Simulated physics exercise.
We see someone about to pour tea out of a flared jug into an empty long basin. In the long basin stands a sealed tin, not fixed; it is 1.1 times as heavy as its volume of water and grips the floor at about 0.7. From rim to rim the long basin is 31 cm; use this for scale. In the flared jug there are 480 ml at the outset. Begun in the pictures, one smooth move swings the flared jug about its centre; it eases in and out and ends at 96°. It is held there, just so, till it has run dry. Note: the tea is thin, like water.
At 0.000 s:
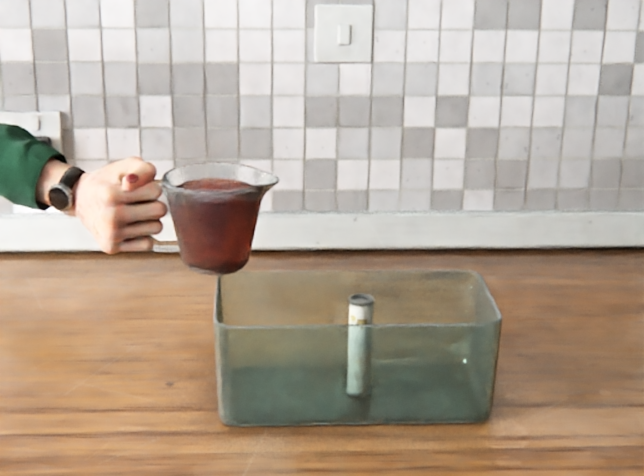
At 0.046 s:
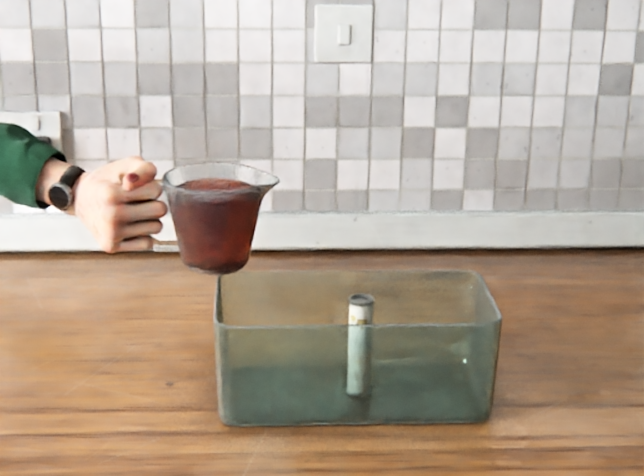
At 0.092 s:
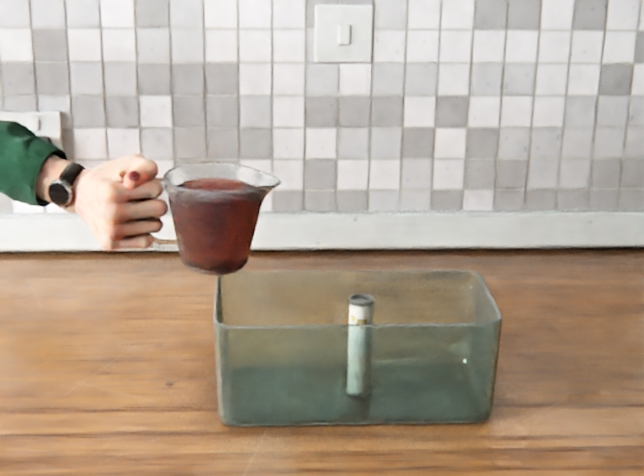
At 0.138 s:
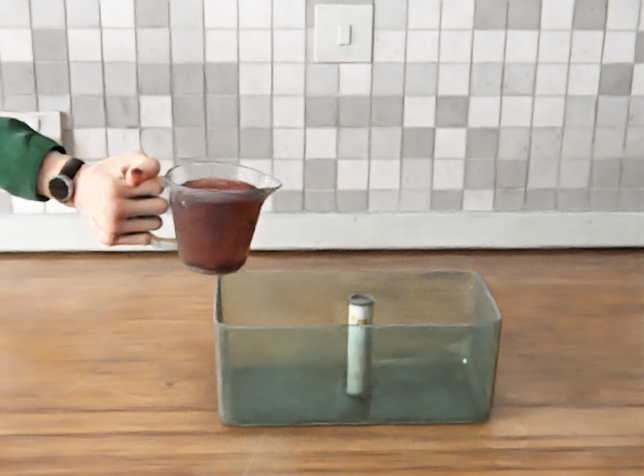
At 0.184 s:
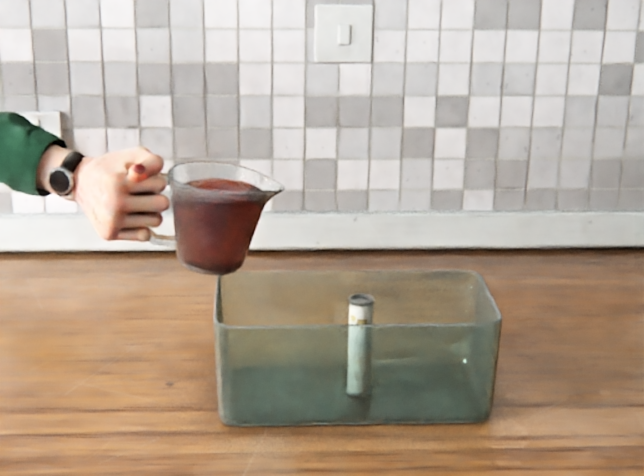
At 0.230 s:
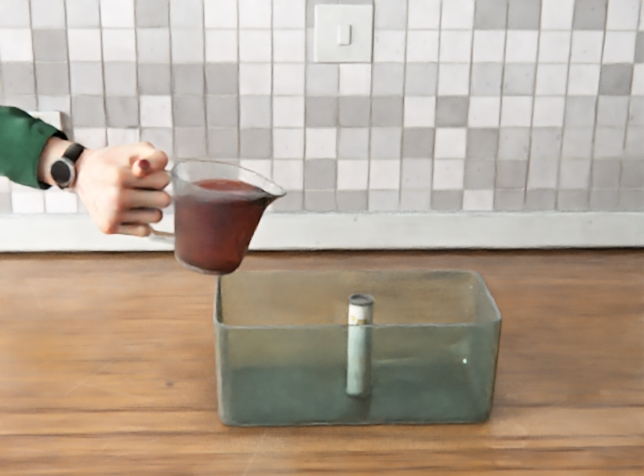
Hand in green sleeve slightly tilting a glass jug of dark reddish tea rightward above a long basin with an upright tin.
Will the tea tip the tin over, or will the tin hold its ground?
I expect it will stay vertical.
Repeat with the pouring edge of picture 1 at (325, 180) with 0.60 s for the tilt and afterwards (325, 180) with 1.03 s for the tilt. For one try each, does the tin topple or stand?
In the first try it comes down; in the second it comes down.
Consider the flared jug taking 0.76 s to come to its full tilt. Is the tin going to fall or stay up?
Result: Tin still standing.
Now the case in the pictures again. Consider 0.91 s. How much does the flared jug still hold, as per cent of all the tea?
18 %.
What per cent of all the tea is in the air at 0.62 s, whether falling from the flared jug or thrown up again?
My guess is roughly 18 %.
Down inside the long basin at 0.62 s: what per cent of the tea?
Near 12 in a hundred.
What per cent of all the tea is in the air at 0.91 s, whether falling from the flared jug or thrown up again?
In-air share: About 10 %.
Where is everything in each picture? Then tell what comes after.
In the first picture, it leans 0°; its right rim is at (280, 179); the tea meets the walls at (169, 190) and (262, 190); the long basin's rim runs from (217, 300) to (490, 297); the tin's top is at (361, 303).
In the second picture, it leans 0°; its right rim is at (280, 179); the tea meets the walls at (170, 189) and (262, 189).
In the third picture, it leans 2°; its right rim is at (281, 181); the tea meets the walls at (170, 189) and (263, 190).
In the fourth picture, it leans 4°; its right rim is at (283, 184); the tea meets the walls at (171, 188) and (265, 191).
In the fifth picture, it leans 7°; its right rim is at (285, 187); the tea meets the walls at (174, 189) and (267, 192).
In the sixth picture, it leans 11°; its right rim is at (287, 192); the tea meets the walls at (176, 190) and (271, 192).
After 0.62 s the tilt is 63° and 70 per cent is still to pour; the tin stands where it began.
After 0.91 s the tilt is 93° and 18 per cent is still to pour; the tin stands where it began.
After 1.21 s the tilt is 96° and 1 per cent is still to pour; the tin stands where it began.
After 1.53 s the tilt is 96° and 0 per cent is still to pour; the tin stands where it began.
In the end the tin stands where it began.
